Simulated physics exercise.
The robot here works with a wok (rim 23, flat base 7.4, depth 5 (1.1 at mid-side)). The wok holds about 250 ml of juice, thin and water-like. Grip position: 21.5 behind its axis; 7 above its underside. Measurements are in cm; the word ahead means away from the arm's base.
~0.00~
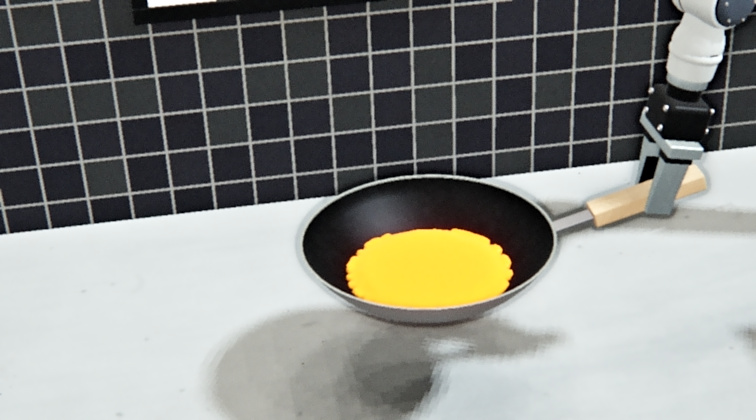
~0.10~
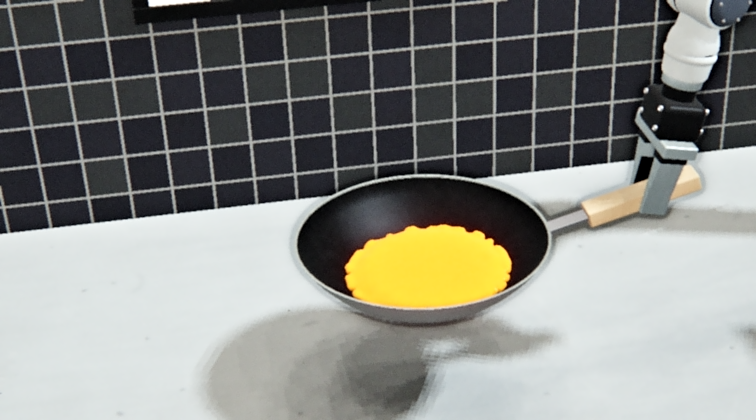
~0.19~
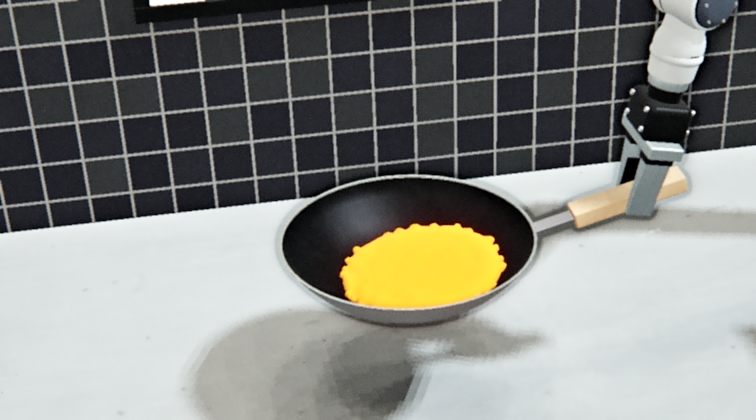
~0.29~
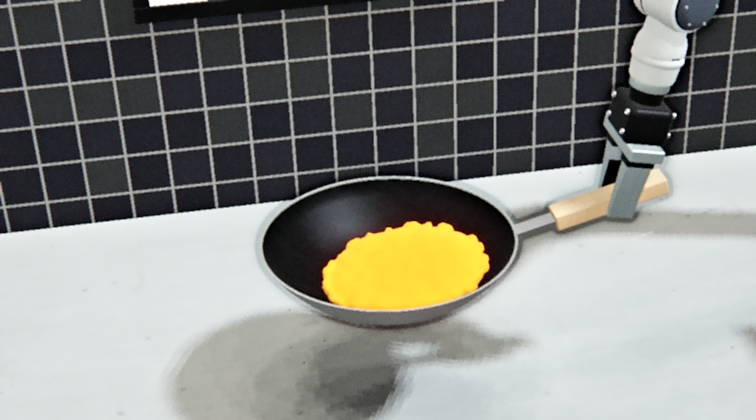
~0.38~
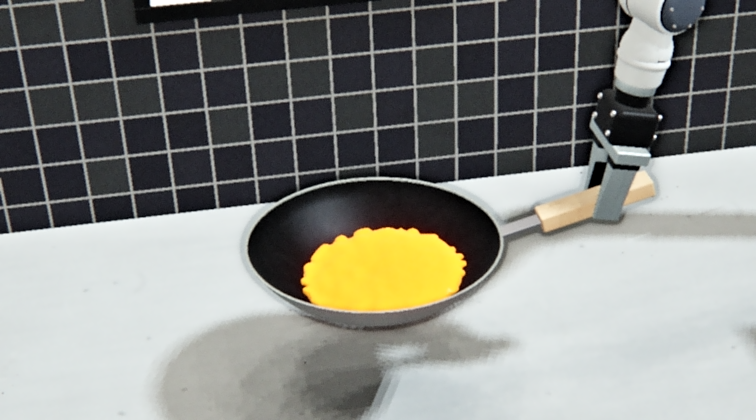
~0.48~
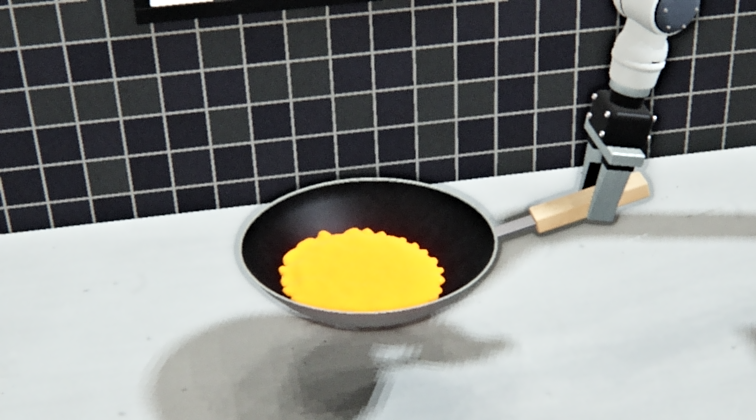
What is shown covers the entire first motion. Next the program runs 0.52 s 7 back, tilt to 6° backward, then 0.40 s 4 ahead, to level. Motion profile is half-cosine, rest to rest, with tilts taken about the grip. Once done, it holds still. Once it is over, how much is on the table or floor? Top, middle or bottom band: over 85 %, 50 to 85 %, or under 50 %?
Bottom band.
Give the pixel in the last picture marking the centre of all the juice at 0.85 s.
Around (421, 256).
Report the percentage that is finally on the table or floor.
It should be about 25 percent.
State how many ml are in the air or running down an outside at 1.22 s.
40 ml.
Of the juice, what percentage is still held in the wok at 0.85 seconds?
100 %, give or take.
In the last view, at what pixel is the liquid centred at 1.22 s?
It is centred at about (498, 261).
After 0.85 s, tilted 5° backward, liquid up to 16 above the table; 250 ml in the wok.
After 1.22 s, tilted 3° backward, liquid up to 18 above the table; 200 ml in the wok, 10 ml on the table or floor, 40 ml in the air or running down outside.
After 1.60 s, level, liquid up to 17 above the table; 190 ml in the wok, 50 ml on the table or floor, 10 ml in the air or running down outside.
After 2.40 s, level, liquid up to 16 above the table; 190 ml in the wok, 60 ml on the table or floor.
At rest, 190 ml in the wok, 60 ml on the table or floor. That is 24 % on the table or floor.
